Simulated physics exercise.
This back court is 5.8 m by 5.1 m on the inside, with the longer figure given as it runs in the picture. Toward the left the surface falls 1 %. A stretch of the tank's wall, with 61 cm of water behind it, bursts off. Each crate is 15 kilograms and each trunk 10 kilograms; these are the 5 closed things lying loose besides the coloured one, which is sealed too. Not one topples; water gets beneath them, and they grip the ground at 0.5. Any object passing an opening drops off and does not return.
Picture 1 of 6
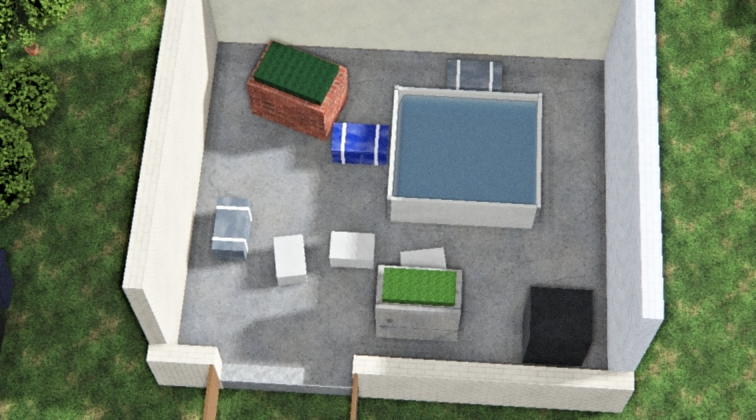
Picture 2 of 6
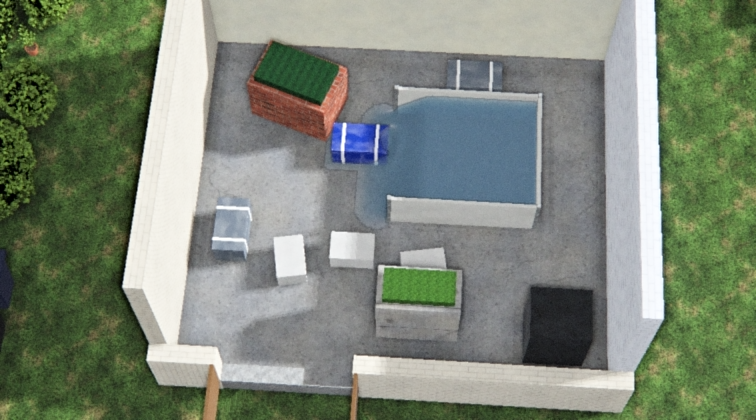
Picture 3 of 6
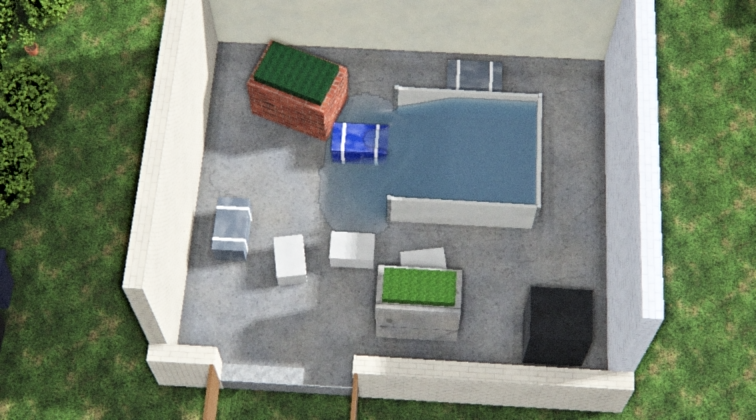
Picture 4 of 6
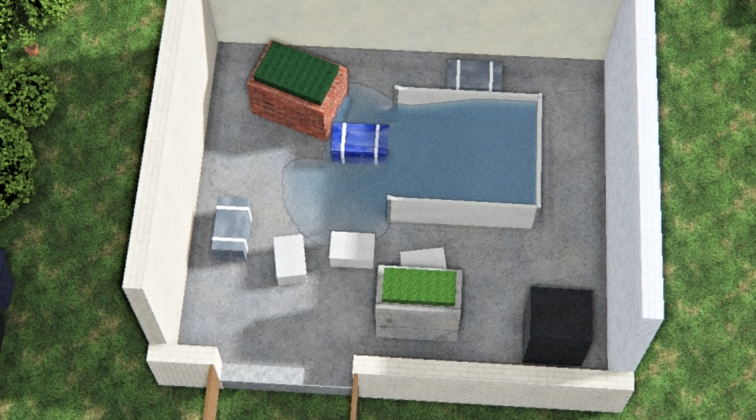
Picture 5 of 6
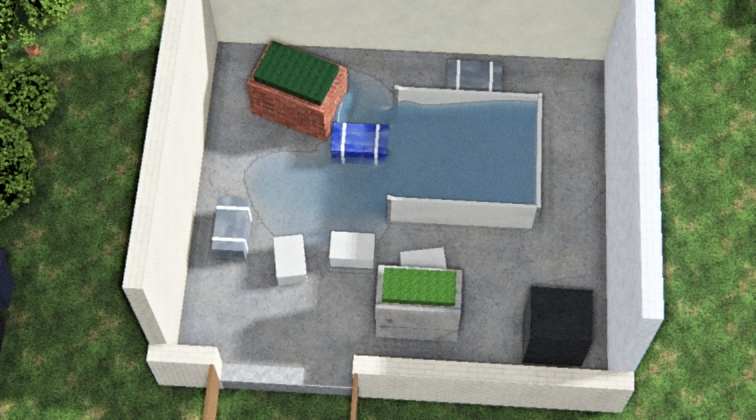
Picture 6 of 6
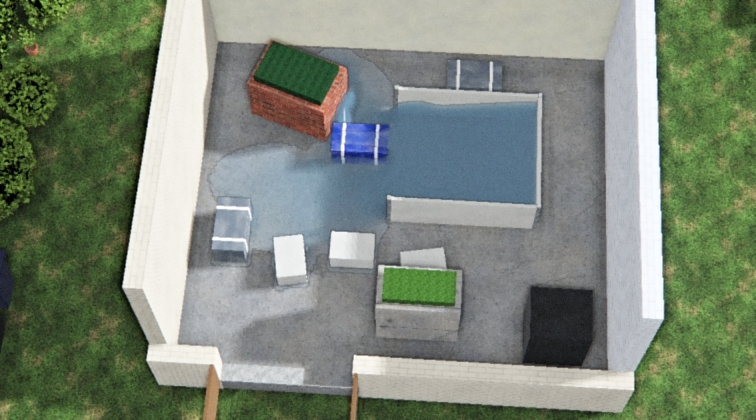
Water bursts from the left side of a pale-walled tank in a grey paved court, seen from high above by a still camera, with grass outside the walls. A blue trunk with white bands lies left of the tank, among white blocks, pale banded trunks, a green-topped brick box, a green-topped planter and a black box. The water spreads leftward around the blue trunk and reaches the brick box, then the left-hand banded trunk, while every object stays put.
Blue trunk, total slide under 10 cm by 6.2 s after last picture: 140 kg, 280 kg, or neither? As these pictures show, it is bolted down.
It's going to need the heavier option.
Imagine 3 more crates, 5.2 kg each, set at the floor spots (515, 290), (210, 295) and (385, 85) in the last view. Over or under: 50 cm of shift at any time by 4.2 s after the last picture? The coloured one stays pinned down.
One after another they come out within the mark, beyond the mark, beyond the mark.
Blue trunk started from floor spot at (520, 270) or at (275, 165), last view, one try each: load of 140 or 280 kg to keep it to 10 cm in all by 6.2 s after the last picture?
In turn: The lighter suffices; the lighter suffices.
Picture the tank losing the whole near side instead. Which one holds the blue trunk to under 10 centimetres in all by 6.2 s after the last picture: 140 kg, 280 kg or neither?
So the lighter pick works.
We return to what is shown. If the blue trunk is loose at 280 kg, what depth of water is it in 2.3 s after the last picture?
Close to 11 cm deep.
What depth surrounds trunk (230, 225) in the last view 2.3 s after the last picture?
Around 24 centimetres.
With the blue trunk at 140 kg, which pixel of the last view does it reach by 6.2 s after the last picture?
It should be close to (312, 158) in the last view.
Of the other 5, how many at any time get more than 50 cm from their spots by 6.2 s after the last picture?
That comes to 3.
Then, 0.6 s after the last picture the blue trunk would be 25 cm from its start with 140 kg and 0 cm from its start with 280 kg; 23 cm of water round it then.
Then, 2.3 s after the last picture the blue trunk would be 76 cm from its start with 140 kg and 0 cm from its start with 280 kg; 11 cm of water round it then.
Then, 4.2 s after the last picture the blue trunk would be 76 cm from its start with 140 kg and 0 cm from its start with 280 kg; 12 cm of water round it then.
Then, 6.2 s after the last picture the blue trunk would be 76 cm from its start with 140 kg and 0 cm from its start with 280 kg; 10 cm of water round it then.
